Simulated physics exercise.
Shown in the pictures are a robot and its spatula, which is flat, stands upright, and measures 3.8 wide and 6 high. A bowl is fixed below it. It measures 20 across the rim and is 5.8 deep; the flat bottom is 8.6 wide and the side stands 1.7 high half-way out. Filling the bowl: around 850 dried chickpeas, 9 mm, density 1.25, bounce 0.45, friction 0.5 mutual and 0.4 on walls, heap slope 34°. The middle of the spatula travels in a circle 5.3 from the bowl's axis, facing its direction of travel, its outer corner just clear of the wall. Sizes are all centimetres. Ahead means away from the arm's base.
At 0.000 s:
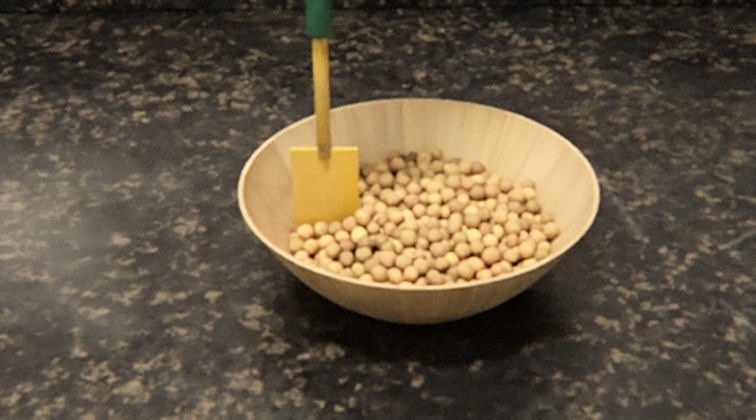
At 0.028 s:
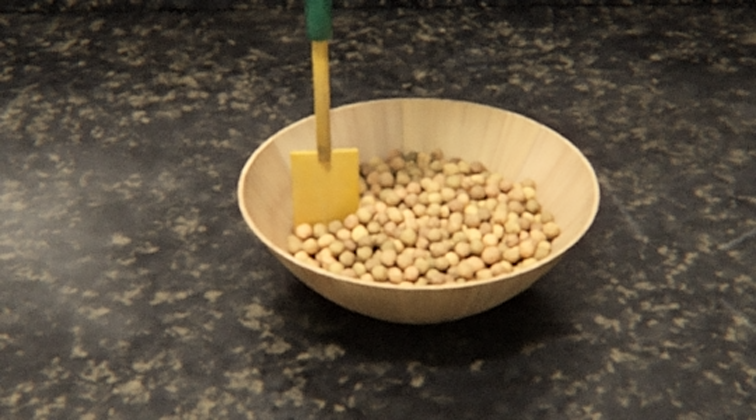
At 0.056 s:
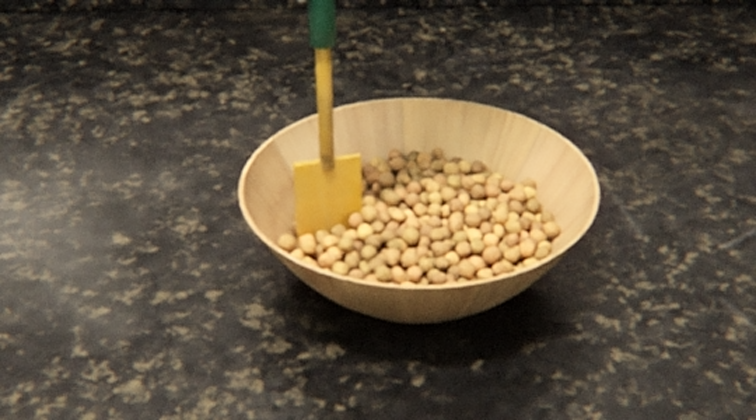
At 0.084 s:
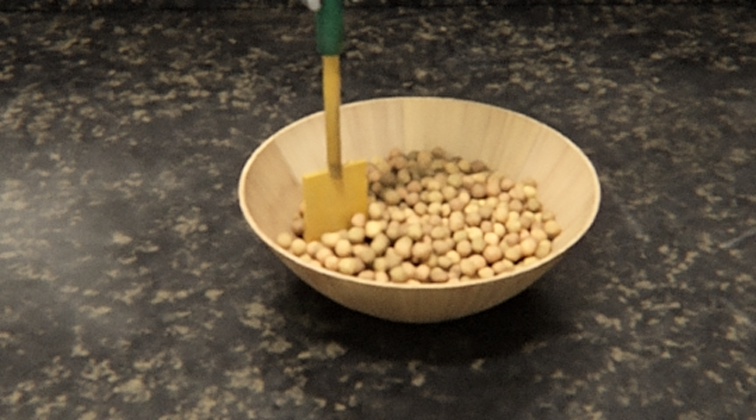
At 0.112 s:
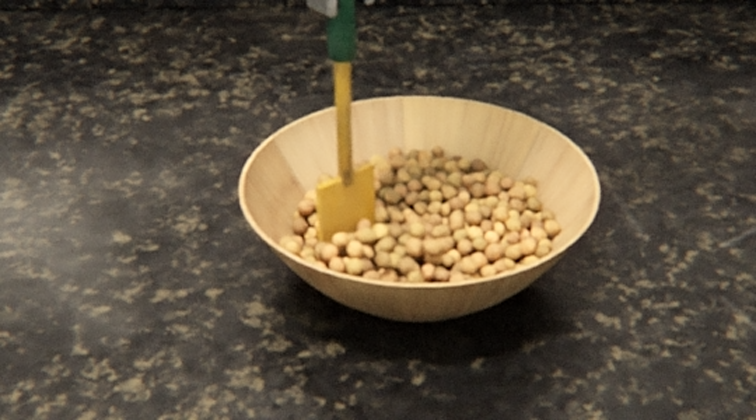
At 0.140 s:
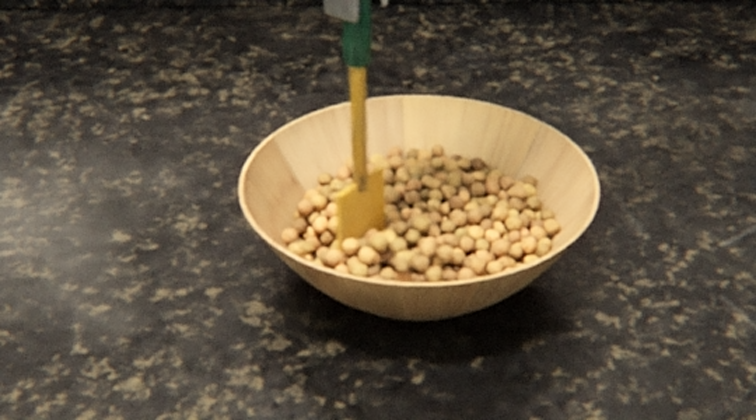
On a dark speckled countertop, a flat yellow spatula with a green handle pushes through chickpeas in a wooden bowl, moving right.
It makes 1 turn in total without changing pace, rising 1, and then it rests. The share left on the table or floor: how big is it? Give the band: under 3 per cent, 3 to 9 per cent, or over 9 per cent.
Band: 3 to 9 per cent.
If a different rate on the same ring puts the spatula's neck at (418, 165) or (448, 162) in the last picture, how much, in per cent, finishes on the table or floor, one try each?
Near 20 in a hundred for the first and near 25 in a hundred for the second.
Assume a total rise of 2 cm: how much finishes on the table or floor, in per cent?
Around 5 percent of it.
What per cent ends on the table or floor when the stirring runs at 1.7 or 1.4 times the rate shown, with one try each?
Around 20 percent for the first try and 15 percent for the second.
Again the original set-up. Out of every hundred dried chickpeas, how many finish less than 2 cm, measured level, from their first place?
That comes to some 45 per cent.
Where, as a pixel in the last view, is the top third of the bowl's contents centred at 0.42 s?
About (510, 191) in the last picture.
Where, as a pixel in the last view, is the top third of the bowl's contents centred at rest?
Close to (371, 223).
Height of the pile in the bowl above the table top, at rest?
About 6.0 cm.
After 0.42 s, 172° round, highest piece 8 above the table; 837 in the bowl, 5 on the table or floor, 8 in flight or on the tool.
After 0.69 s, 291° round, highest piece 8 above the table; 810 in the bowl, 33 on the table or floor, 7 in flight or on the tool.
After 1.03 s, 0° round, highest piece 6 above the table; 805 in the bowl, 45 on the table or floor.
After 1.73 s, 0° round, highest piece 6 above the table; 805 in the bowl, 45 on the table or floor.
At rest, 805 in the bowl, 45 on the table or floor. That is 5 % on the table or floor.
